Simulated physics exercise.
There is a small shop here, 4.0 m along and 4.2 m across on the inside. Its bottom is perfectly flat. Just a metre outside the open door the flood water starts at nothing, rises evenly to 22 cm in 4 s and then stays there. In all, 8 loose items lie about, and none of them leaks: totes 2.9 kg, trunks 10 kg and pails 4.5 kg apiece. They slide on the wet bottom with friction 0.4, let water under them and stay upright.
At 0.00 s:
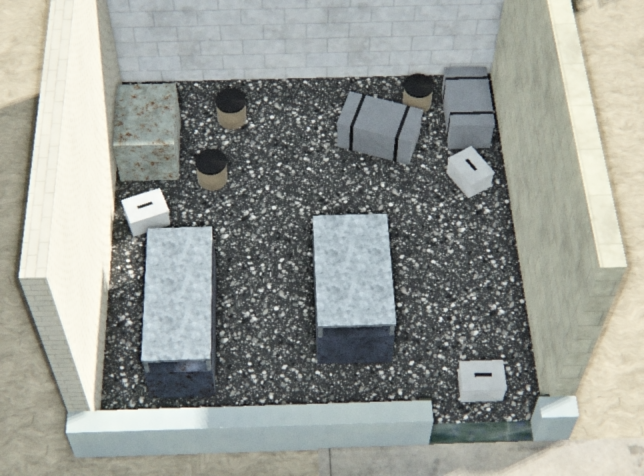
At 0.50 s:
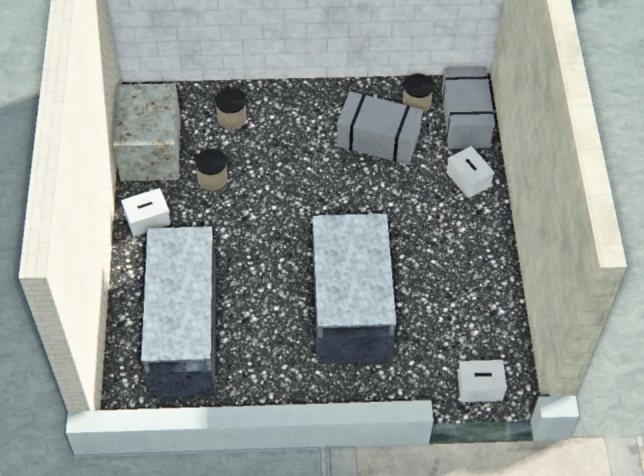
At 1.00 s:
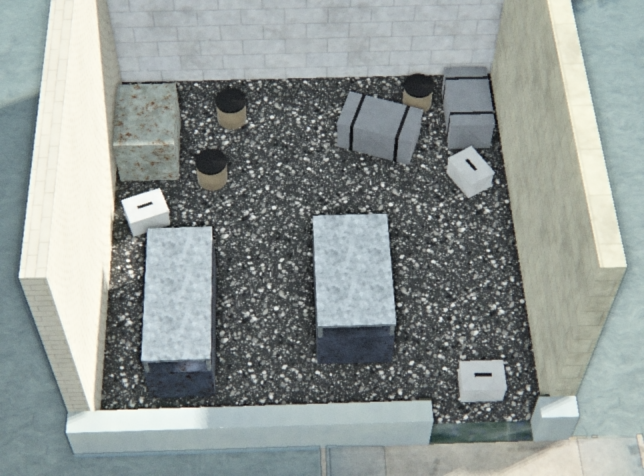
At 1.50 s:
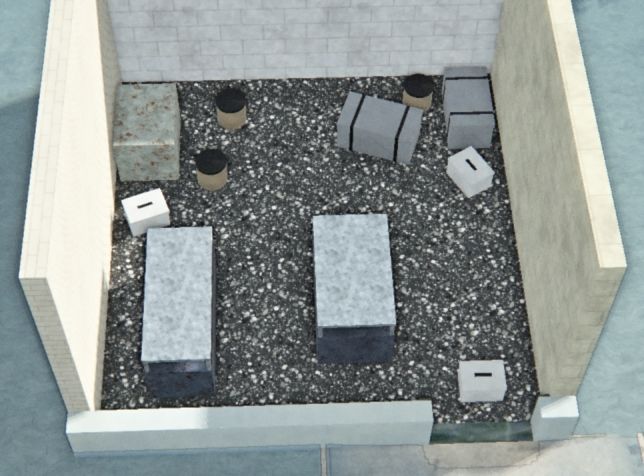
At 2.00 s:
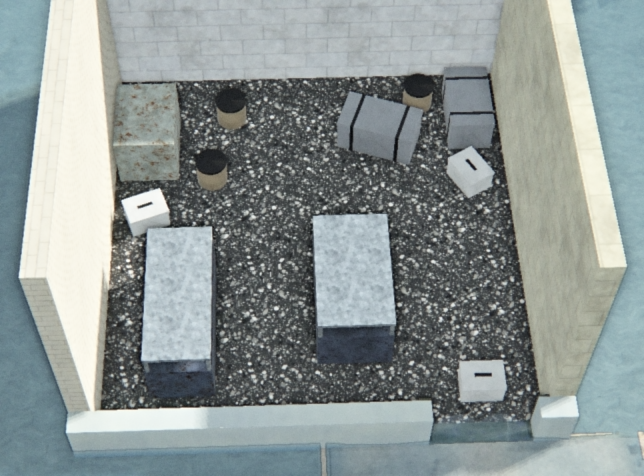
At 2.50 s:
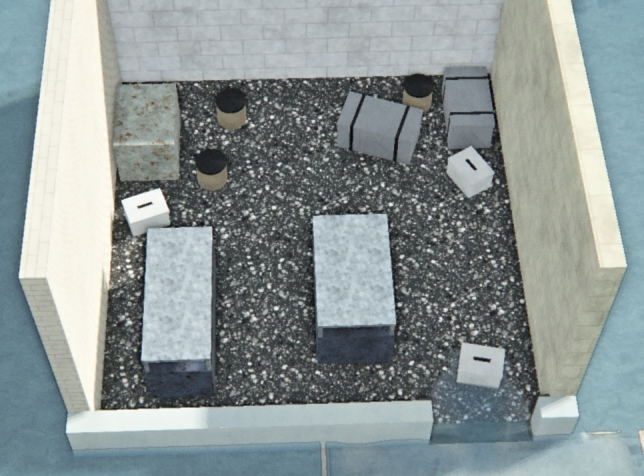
Water spreading over the ground around a small roofless shop, then entering the front doorway and nudging a white tote slightly inward.
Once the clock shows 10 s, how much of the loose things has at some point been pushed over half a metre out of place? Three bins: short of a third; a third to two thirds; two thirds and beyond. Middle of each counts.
Bin: Two thirds and beyond.
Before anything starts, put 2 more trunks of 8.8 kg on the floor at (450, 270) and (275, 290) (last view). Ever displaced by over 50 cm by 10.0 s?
The first: Exceeds it. The second: Falls below it.
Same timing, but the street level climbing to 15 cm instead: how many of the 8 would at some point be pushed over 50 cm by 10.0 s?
You'd get 5 in that case.
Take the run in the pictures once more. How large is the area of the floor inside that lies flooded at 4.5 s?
Flooded: Near 4.5 m2.
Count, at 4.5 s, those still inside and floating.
The number is 1.
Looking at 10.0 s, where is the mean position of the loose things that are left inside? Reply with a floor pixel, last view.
They're centred close to (223, 188).
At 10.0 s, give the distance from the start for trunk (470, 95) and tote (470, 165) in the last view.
Net displacement, in order: 140 cm; 200 cm.
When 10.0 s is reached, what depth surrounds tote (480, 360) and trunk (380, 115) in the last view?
I'd estimate 4 cm for the first and 10 cm for the second.
After 3.5 s 1 of 8 are over 50 cm from their spots; 0 afloat.
After 4.5 s 1 of 8 are over 50 cm from their spots; 1 afloat.
After 7.0 s 3 of 8 are over 50 cm from their spots; 5 afloat.
After 10.0 s 7 of 8 are over 50 cm from their spots, and 7 have been at some point; 5 afloat.
